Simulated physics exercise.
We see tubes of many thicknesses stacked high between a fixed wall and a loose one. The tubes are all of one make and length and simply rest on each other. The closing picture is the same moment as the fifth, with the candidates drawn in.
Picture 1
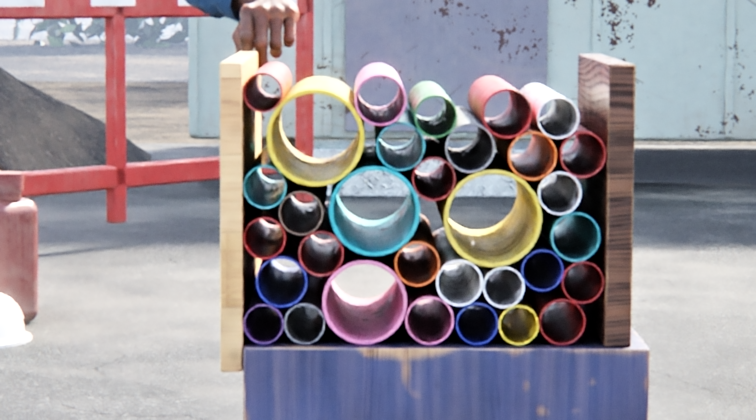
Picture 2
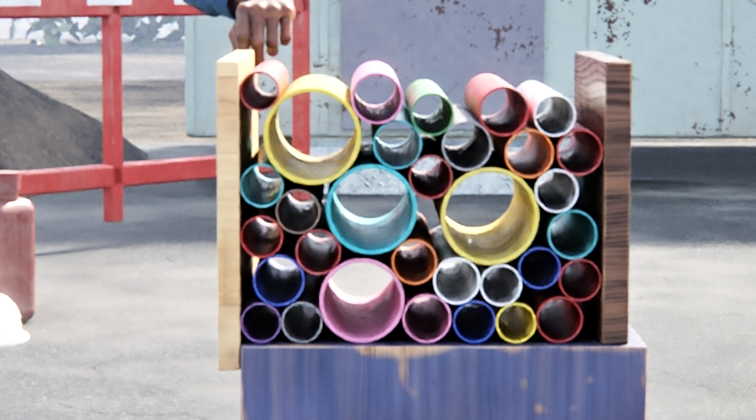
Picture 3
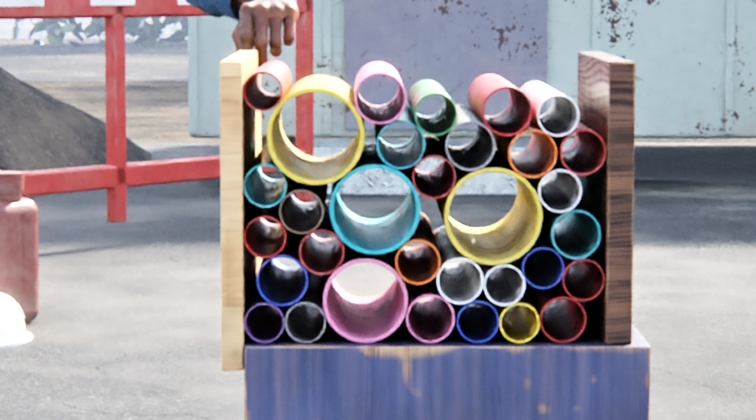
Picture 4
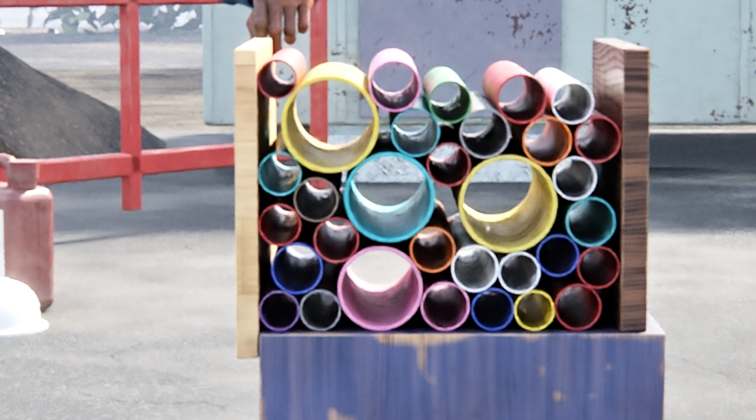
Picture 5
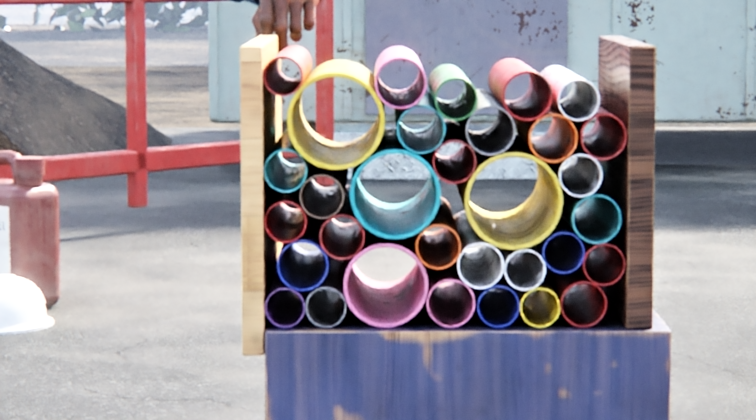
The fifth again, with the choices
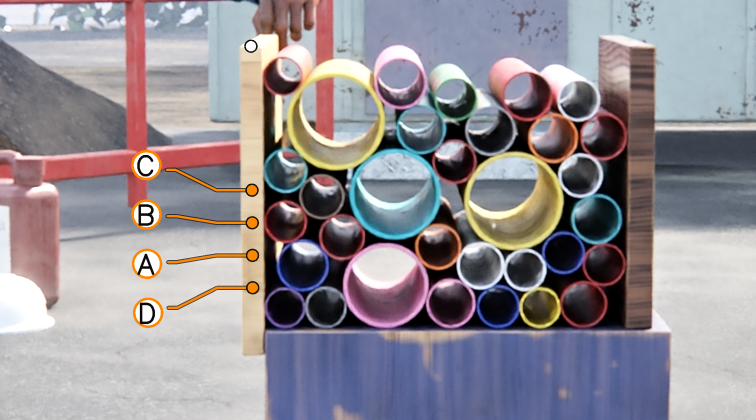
The camera, facing a paved yard straight on, wavers slightly, then drifts a little left and down, so the whole view slides right and up. Tubes with red, yellow, teal, pink and white rims lie stacked between a pale left board and a dark brown right one on a worn purple-blue block, before a red railing and dark mound. A hand stays at the left board's top, and the tubes keep their arrangement.
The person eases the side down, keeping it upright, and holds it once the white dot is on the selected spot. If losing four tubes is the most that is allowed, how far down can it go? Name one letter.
The last mark within the limit is B.
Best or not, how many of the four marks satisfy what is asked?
Two of the four.
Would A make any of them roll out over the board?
At A: Yes.
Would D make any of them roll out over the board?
Yes, at D.
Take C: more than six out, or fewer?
It loses fewer than six.
On the marked copy, A at (252, 256); B at (252, 223); C at (252, 190); D at (252, 288); the white dot at (251, 46).
With B. Early on, top of the board (263, 126).
Further on, top of the board (264, 218).
At the end, top of the board (264, 222), two out over the board.
As for the rest, A more than four out over the board; C one out over the board; D more than four out over the board.
